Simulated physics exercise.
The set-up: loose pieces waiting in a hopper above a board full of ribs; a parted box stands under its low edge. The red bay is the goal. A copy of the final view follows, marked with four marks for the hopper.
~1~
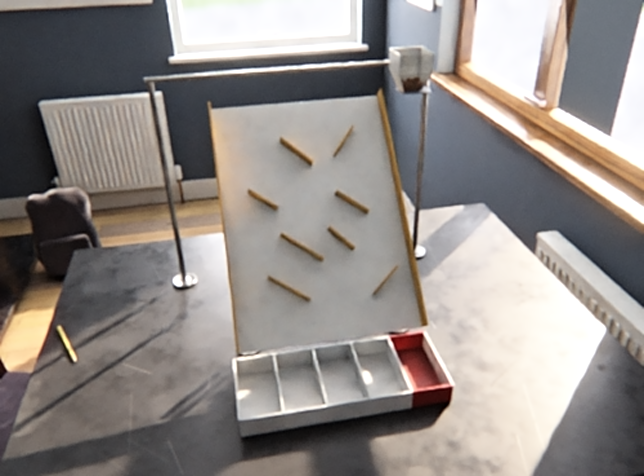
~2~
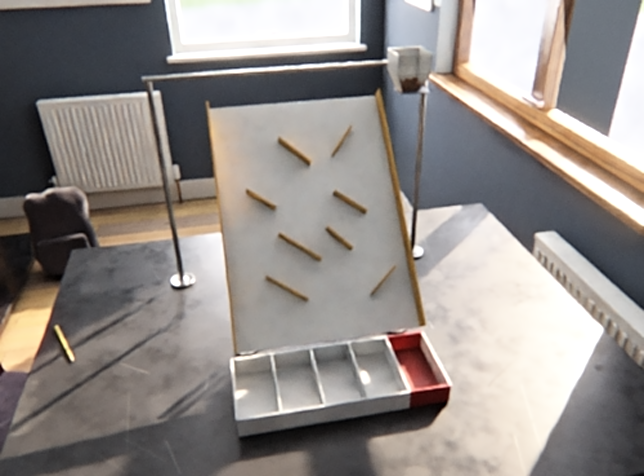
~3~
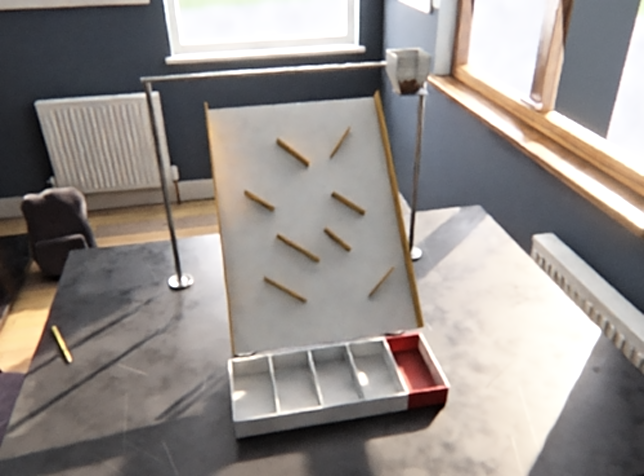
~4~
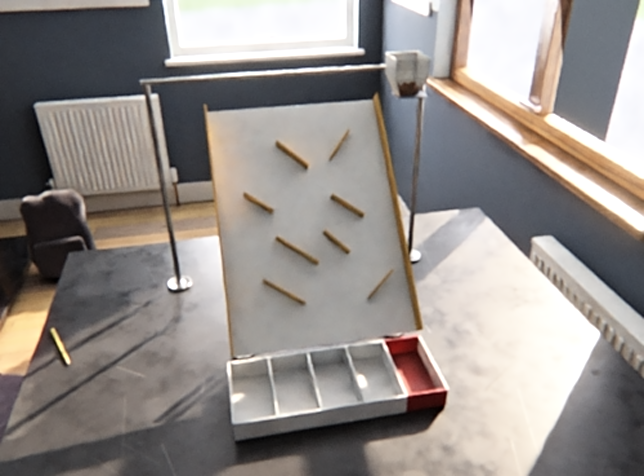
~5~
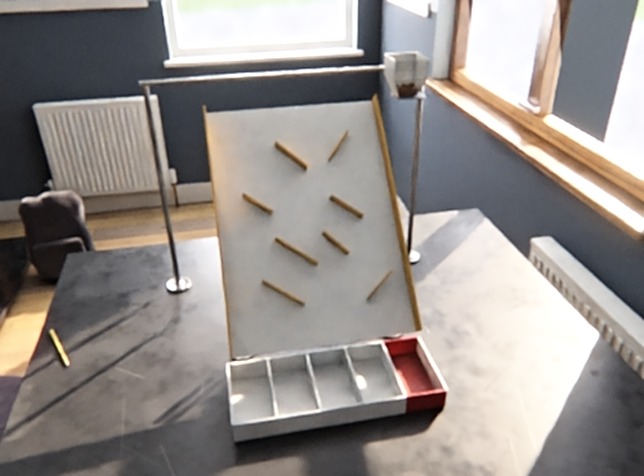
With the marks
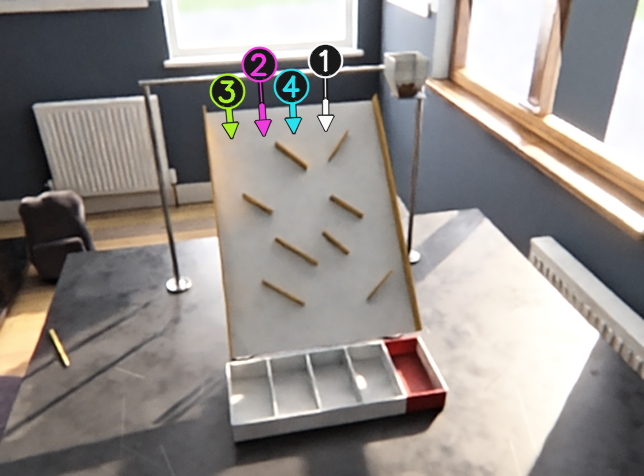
On a dark tabletop by a window, a ribbed board leans above a divided tray with one red compartment, barely shifting in view.
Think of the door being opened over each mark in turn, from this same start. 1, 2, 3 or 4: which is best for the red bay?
Go for 4.
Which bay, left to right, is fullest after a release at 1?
The fourth from the left.
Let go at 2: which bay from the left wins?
The fourth from the left.
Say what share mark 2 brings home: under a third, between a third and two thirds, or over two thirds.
It is under a third.
On the marked copy, mark 1 meets the board at (325, 125); mark 2 meets the board at (263, 130); mark 3 meets the board at (231, 132); mark 4 meets the board at (293, 127).
With 1, a small part in the red bay, nearly all in other bays.
With 2, about a quarter in the red bay, about two thirds in other bays, a small part outside the box.
With 3, a small part in the red bay, about half in other bays, about a third outside the box.
With 4, about half in the red bay, about a third in other bays, a small part outside the box.
